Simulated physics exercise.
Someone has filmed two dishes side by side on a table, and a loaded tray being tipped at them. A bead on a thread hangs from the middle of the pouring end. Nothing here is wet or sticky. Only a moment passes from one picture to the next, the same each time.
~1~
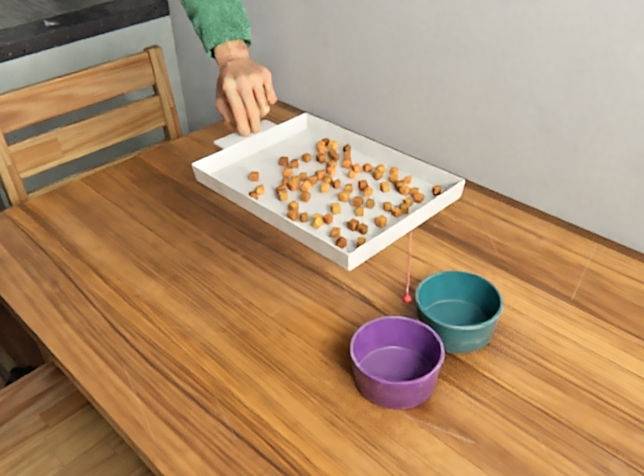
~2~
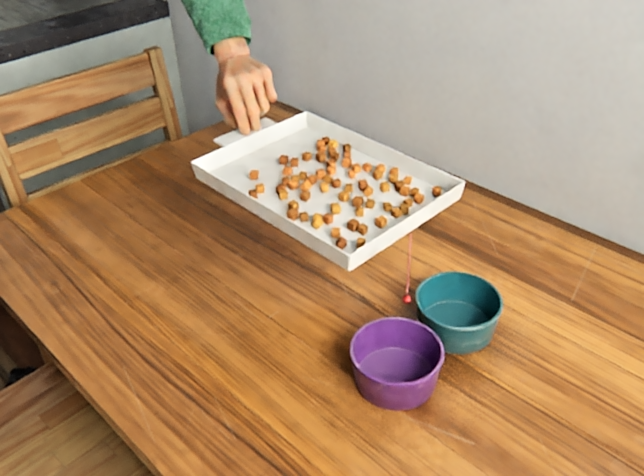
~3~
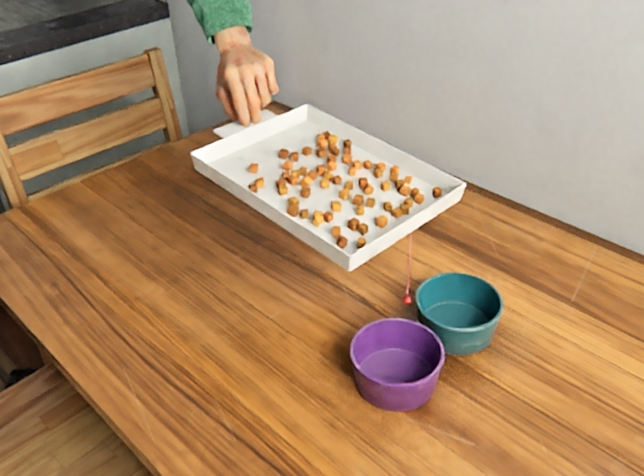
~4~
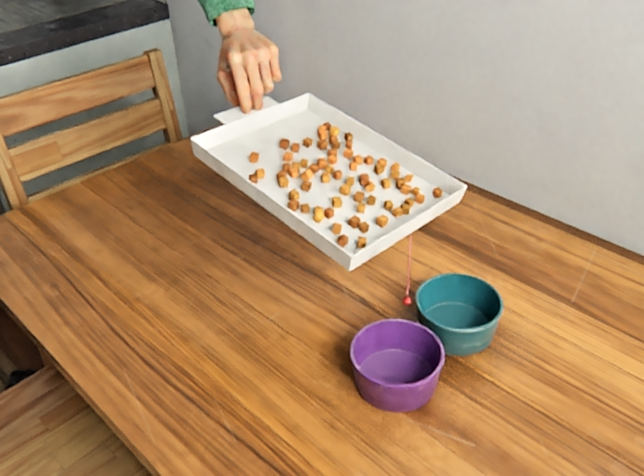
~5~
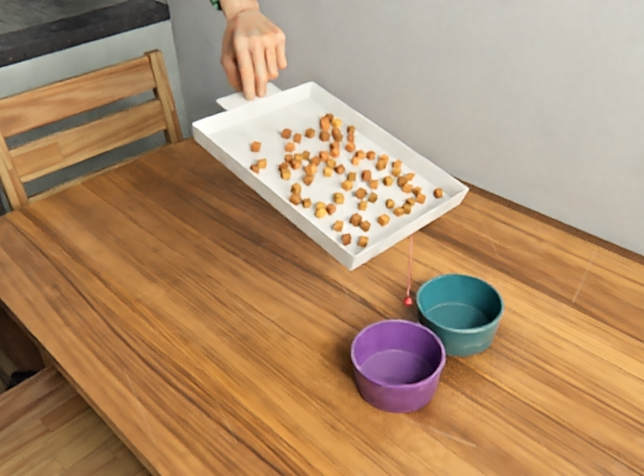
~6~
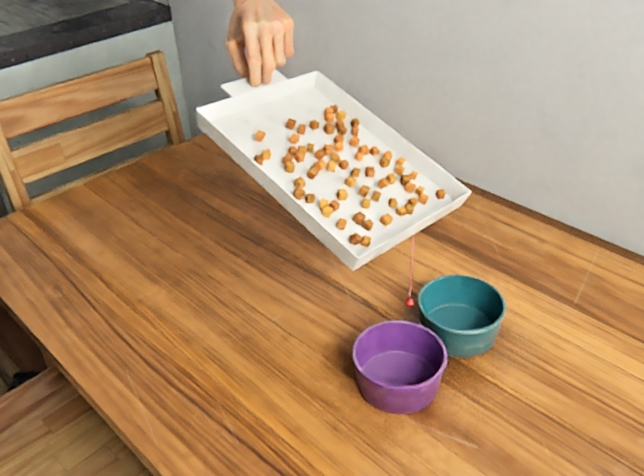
A hand slowly raises the handle end of a white tray of small brown cubes.
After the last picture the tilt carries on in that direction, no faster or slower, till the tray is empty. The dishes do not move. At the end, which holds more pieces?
Fuller: The right-hand dish.
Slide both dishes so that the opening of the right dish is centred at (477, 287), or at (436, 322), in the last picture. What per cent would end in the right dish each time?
The first gives 40 %, the second 40 %.
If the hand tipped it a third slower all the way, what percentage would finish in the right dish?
Near 60 %.
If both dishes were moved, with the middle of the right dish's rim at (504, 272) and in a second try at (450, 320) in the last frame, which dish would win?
At the first place the left one, at the second the right-hand dish.
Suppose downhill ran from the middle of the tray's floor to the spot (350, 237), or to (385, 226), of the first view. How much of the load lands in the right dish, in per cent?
Roughly 0 per cent, and 30 per cent.
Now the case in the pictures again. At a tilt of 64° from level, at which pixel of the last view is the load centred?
Close to (427, 201).
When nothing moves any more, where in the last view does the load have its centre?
Near (470, 339).
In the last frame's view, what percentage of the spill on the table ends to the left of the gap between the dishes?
Some 0 per cent.
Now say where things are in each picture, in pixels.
Corners of the pouring end (349, 252) and (461, 180), level; middle of the load (337, 184), brown sugar cubes; left dish (431, 384); right dish (492, 329); bead on its thread (407, 298), in the first picture.
Corners of the pouring end (350, 253) and (462, 181), level; middle of the load (337, 183), in the second picture.
Corners of the pouring end (351, 254) and (463, 183), tipped barely, lowest at the right corner; middle of the load (337, 180), in the third picture.
Corners of the pouring end (352, 254) and (464, 186), tipped a little, lowest at the right corner; middle of the load (338, 175), in the fourth picture.
Corners of the pouring end (355, 254) and (465, 188), tipped a little, lowest at the right corner; middle of the load (340, 169), in the fifth picture.
Corners of the pouring end (359, 255) and (468, 191), tipped clearly, lowest at the right corner; middle of the load (344, 165), about a tenth on the move; left dish (434, 388); right dish (495, 333), in the sixth picture.
Just after the last frame, tray tipped steeply; almost all on the tray; just a few in the air.
A moment on, tray tipped past a quarter turn; almost all on the tray; just a few in the right dish; just a few outside both.
Further on, tray tipped past a quarter turn; about a tenth in the left dish; roughly half in the right dish; roughly a third outside both.
When it is over, tray tipped past a quarter turn; about a tenth in the left dish; roughly half in the right dish; roughly a third outside both.
